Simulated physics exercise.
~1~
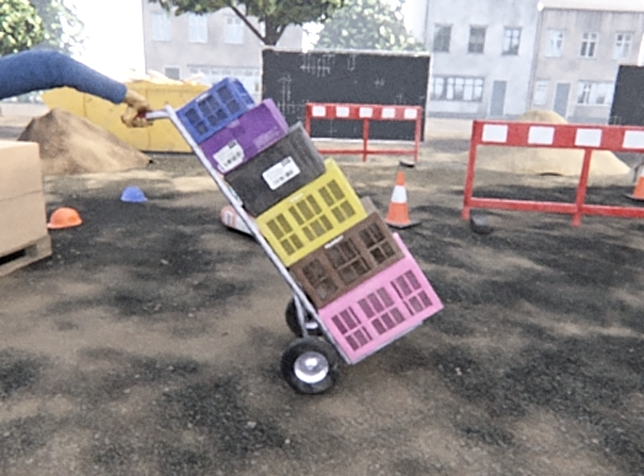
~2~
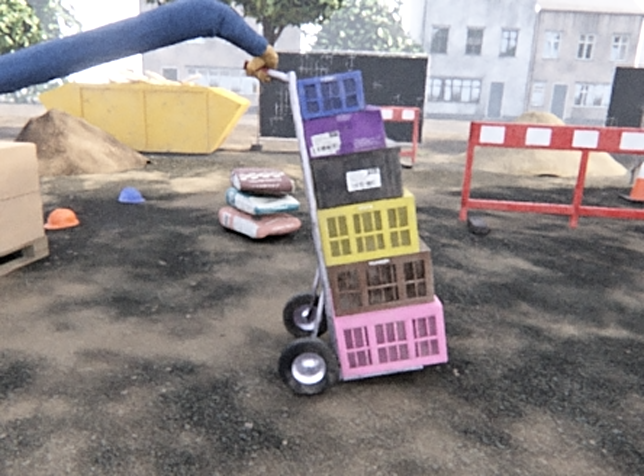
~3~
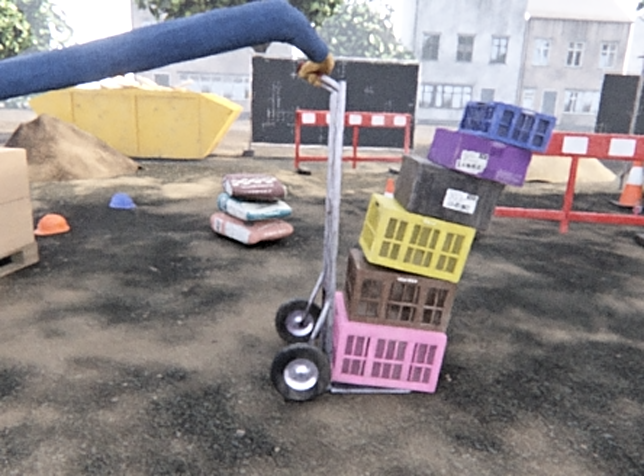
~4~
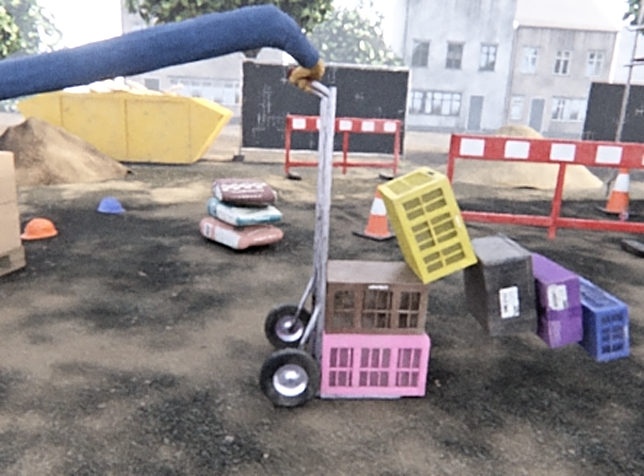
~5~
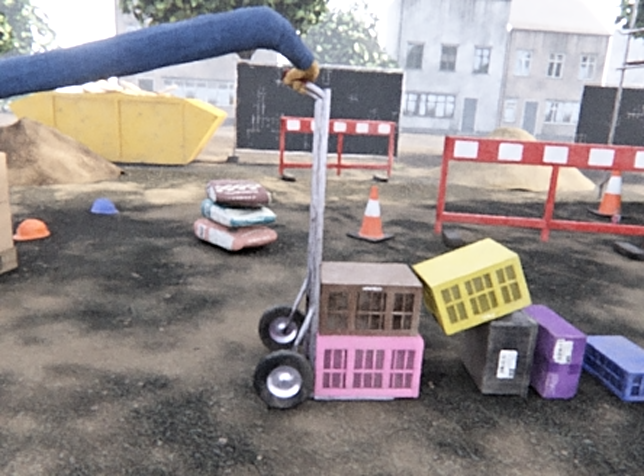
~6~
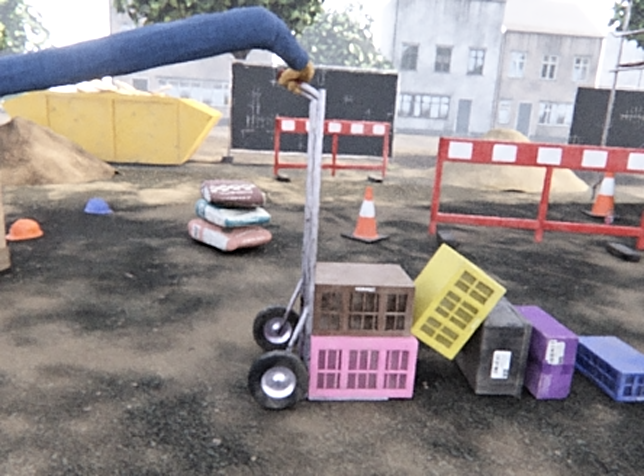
At the start, a hand in a blue sleeve holds a hand truck tilted back to the left, loaded with six stacked crates on a dirt building site. The arm swings the truck forward until it stands upright, its plate on the ground. The upper part of the stack keeps going, leaning right and away from the frame. The blue, purple and black crates topple to the ground on the right, and the yellow one tumbles after them. It ends tilted against the black crate, while the brown crate stays on the pink one, both still on the truck.
